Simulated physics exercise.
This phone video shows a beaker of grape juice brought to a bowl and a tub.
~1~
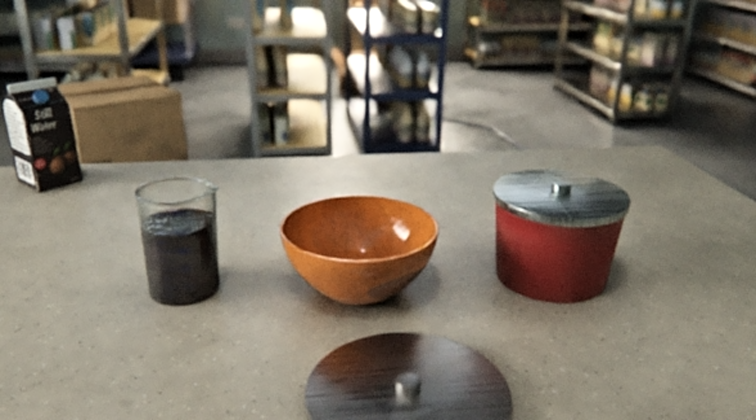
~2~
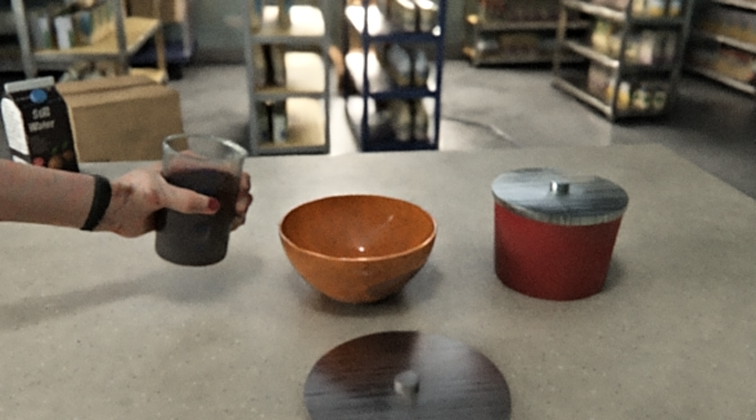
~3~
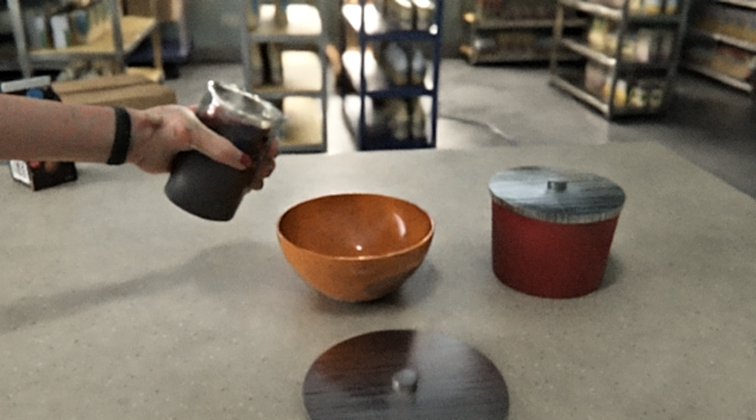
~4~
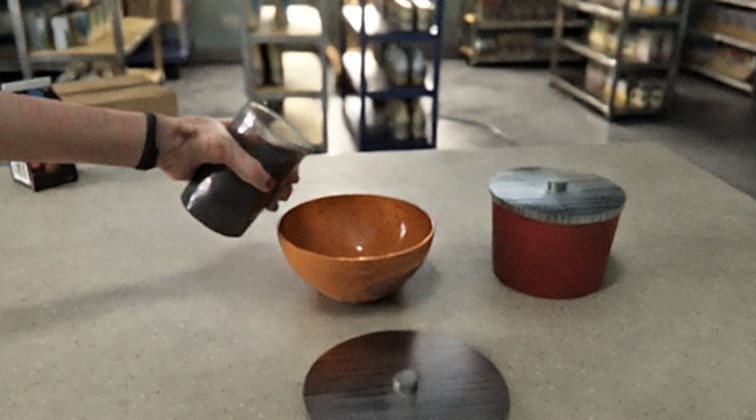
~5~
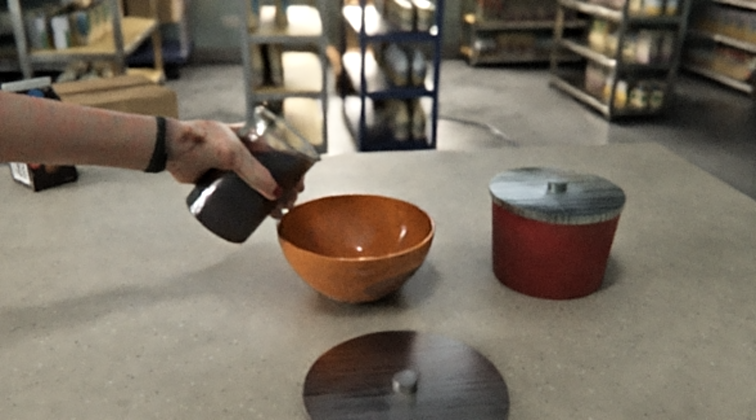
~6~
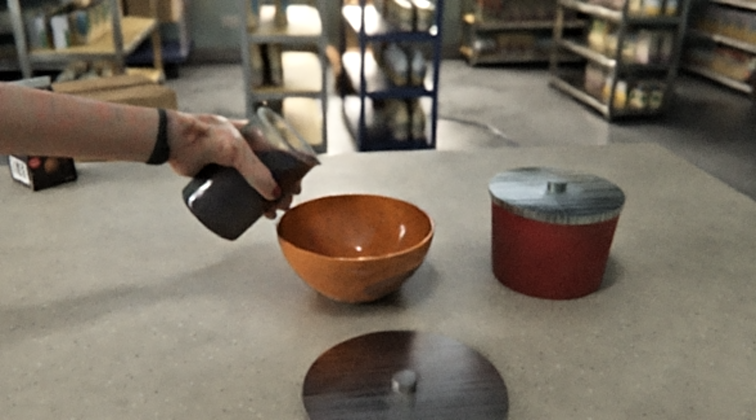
A hand lifts a beaker of dark liquid and tilts it beside an orange bowl.
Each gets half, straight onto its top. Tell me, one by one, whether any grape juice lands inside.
The bowl won't turn it away. The tub won't hold a drop.
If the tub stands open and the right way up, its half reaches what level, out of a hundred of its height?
Around 15 percent.
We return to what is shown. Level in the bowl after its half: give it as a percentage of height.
I'd put it close to 30 per cent.
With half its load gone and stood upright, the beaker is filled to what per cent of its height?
Roughly 35 in a hundred, by my reckoning.
Next, the grape juice goes into the bowl.
After that, it hits the lid of the tub and runs off.
Finally, the bowl has its share inside; the tub is empty, in a puddle.
